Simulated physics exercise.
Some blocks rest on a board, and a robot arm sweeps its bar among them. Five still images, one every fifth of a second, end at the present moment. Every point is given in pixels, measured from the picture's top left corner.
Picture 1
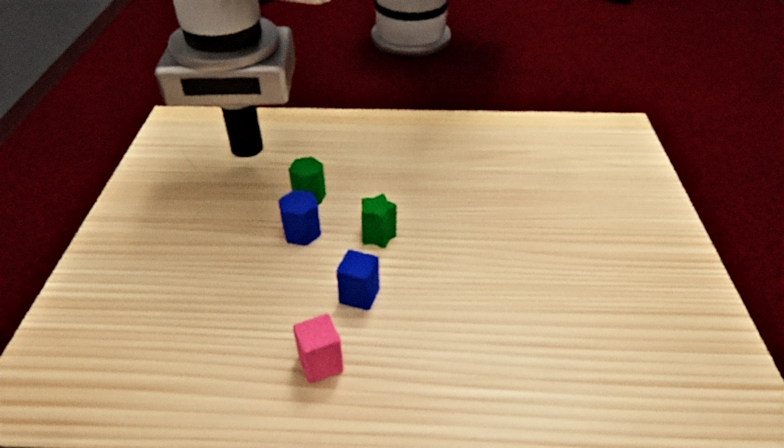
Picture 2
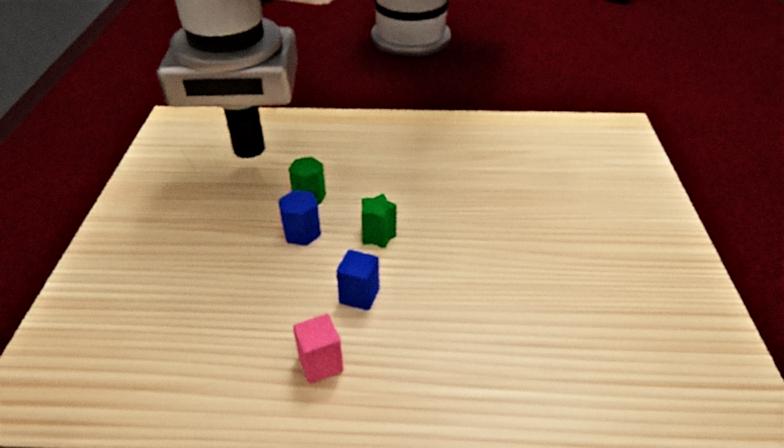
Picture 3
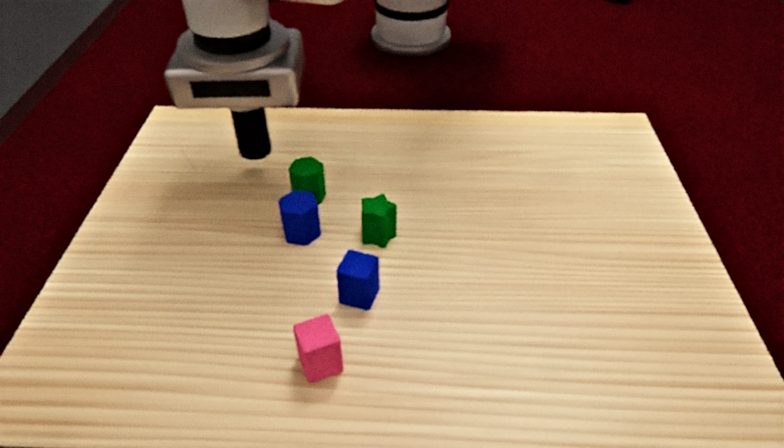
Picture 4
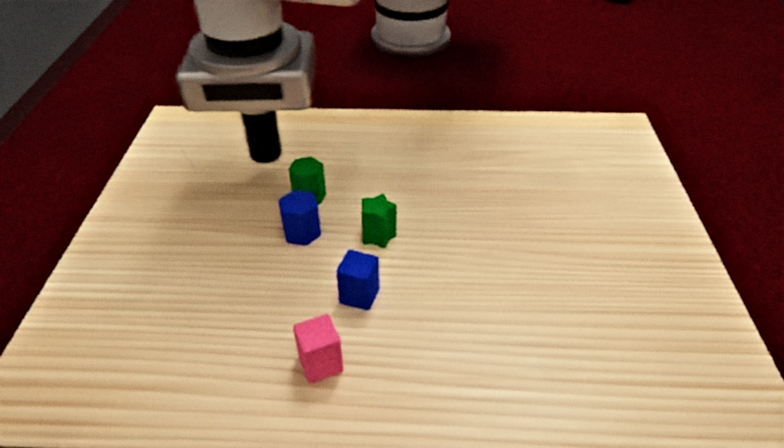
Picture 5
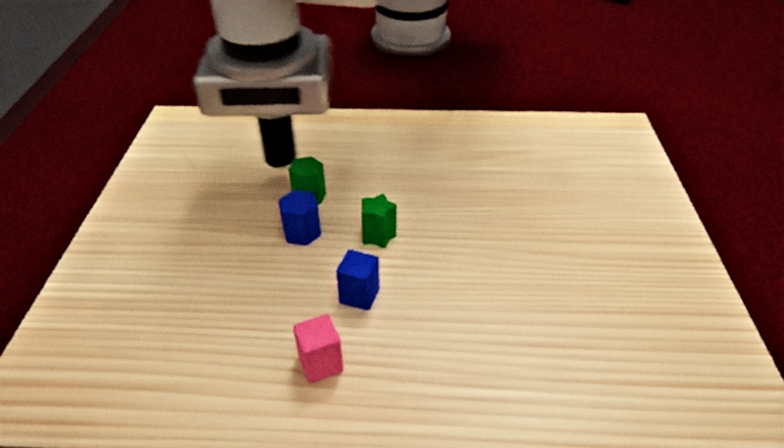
Robot arm moving its dark bar slowly rightward near a green hexagon, while green, blue and pink blocks sit still on a wooden board.
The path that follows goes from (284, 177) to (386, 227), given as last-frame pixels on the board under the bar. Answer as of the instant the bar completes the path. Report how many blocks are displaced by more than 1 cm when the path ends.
Counting only shifts above 1 cm, I get two blocks.
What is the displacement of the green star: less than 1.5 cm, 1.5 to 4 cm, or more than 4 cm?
The green star moves 1.5-4 cm.
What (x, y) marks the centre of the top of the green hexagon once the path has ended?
In the picture, that point is around (345, 206).
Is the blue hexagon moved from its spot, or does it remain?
The push misses it.
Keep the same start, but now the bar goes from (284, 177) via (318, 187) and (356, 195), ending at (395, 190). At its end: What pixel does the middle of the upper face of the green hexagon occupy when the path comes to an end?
Final place: (332, 183).
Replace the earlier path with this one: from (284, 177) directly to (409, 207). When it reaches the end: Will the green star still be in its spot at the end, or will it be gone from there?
In the end it has not been moved.
What follows on the original path. One third of the way, bar (314, 174); green hexagon (326, 181), turned 25° clockwise.
Two thirds of the way, bar (348, 190); green hexagon (343, 201), turned 90° clockwise.
At the end, bar (385, 208); blue hexagon in place; green hexagon (345, 206), turned 110° clockwise; green star (392, 217).
